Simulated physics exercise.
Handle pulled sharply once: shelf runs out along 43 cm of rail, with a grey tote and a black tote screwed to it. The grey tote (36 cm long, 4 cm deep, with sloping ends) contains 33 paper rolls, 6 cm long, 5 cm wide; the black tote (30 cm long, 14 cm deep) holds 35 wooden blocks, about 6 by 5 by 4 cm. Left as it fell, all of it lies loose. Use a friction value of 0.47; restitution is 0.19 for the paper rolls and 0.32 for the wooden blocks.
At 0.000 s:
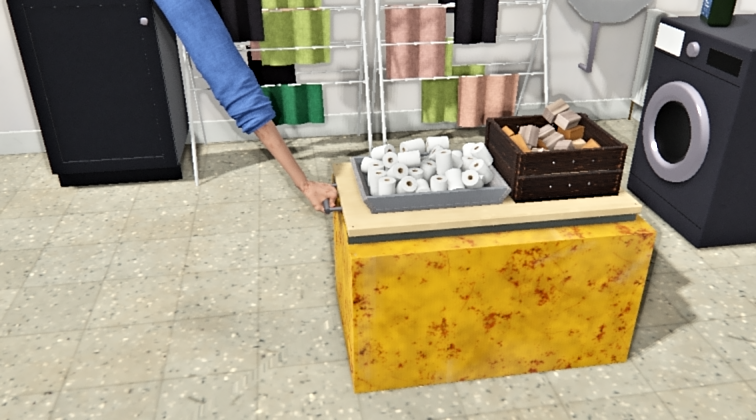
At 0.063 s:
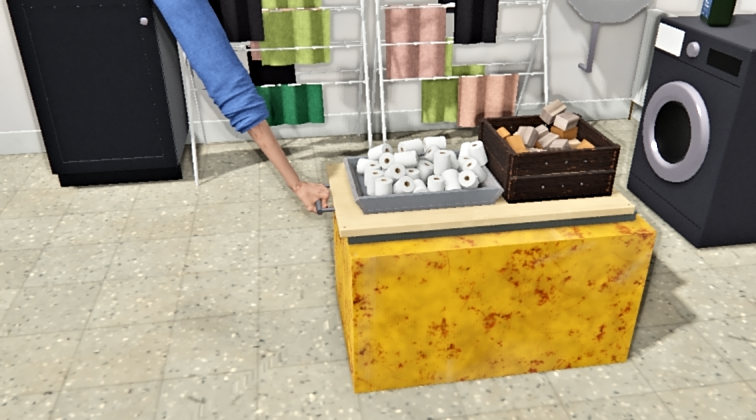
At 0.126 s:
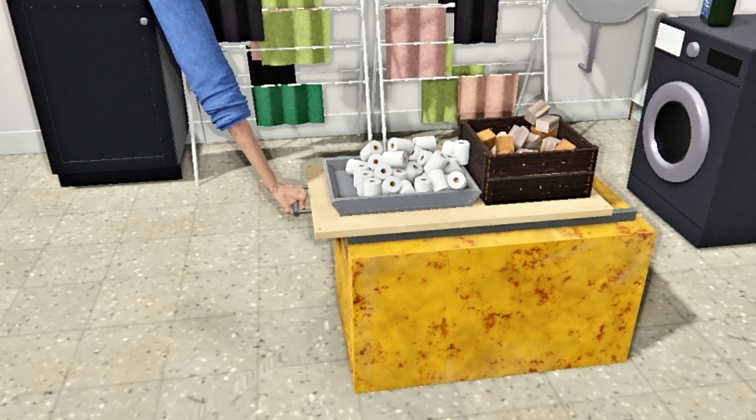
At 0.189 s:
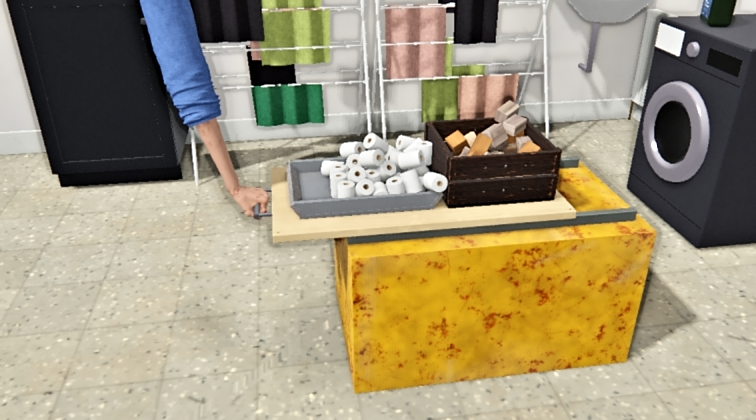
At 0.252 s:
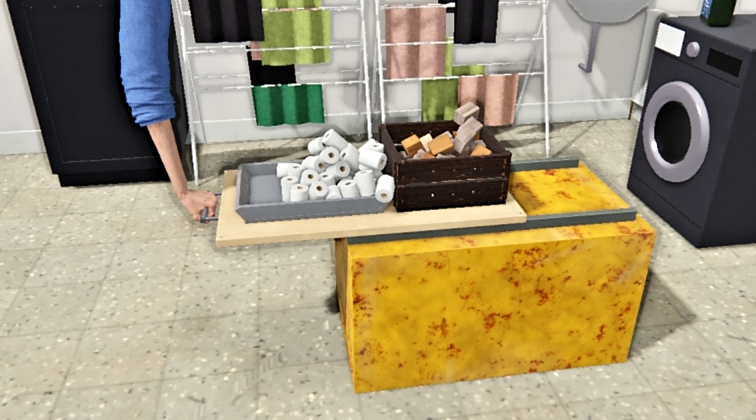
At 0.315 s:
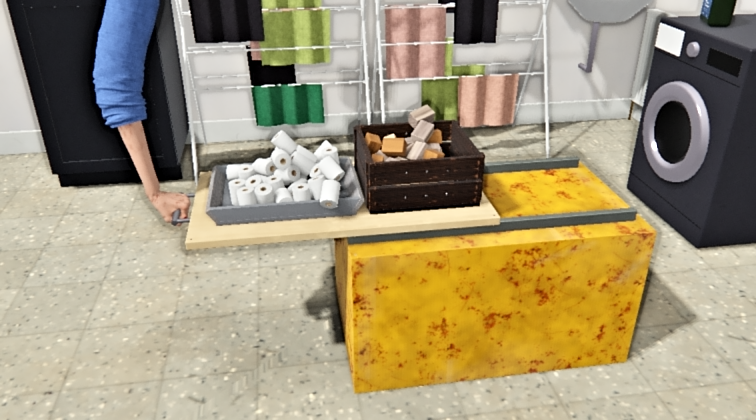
A pale wooden shelf on grey rails slides left across the top of a rust-spotted yellow cabinet in a laundry room, seen from a fixed, slightly raised view. It carries a grey tote of white paper rolls at left and a dark tote of wooden blocks at right, before drying racks and a washing machine. A blue-sleeved arm pulls the handle leftward, the rolls and blocks shifting and tumbling rightward in their totes.
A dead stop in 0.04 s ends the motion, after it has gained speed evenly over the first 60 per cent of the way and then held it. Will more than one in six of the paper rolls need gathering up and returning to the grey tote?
Yes.
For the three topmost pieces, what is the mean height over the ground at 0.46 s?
On average they sit about 78 cm high.
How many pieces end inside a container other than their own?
About 0.
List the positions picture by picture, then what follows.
In the first picture (each is followed by its nearest rim corner in this view), grey tote, (366, 197); black tote, (525, 153); drawn out 0 cm; none out.
The second picture shows grey tote, (358, 198); black tote, (517, 154); drawn out 2 cm.
The third picture shows grey tote, (334, 200); black tote, (494, 155); drawn out 9 cm; 1 out, the lowest roll at (424, 144).
The fourth picture shows grey tote, (293, 203); black tote, (455, 158); drawn out 20 cm; 1 out, the lowest roll at (408, 145).
The fifth picture shows grey tote, (238, 207); black tote, (402, 161); drawn out 35 cm; 1 out.
The sixth picture shows grey tote, (209, 209); black tote, (374, 163); drawn out 43 cm; 2 out.
After 0.46 s, grey tote 25 in, 8 out and black tote 35 in, 0 out.
After 0.68 s, grey tote 20 in, 13 out and black tote 34 in, 1 out.
When it is over (at 1.12 s), grey tote 19 in, 14 out and black tote 34 in, 1 out. Asked share, 14 of 33, 42 per cent.
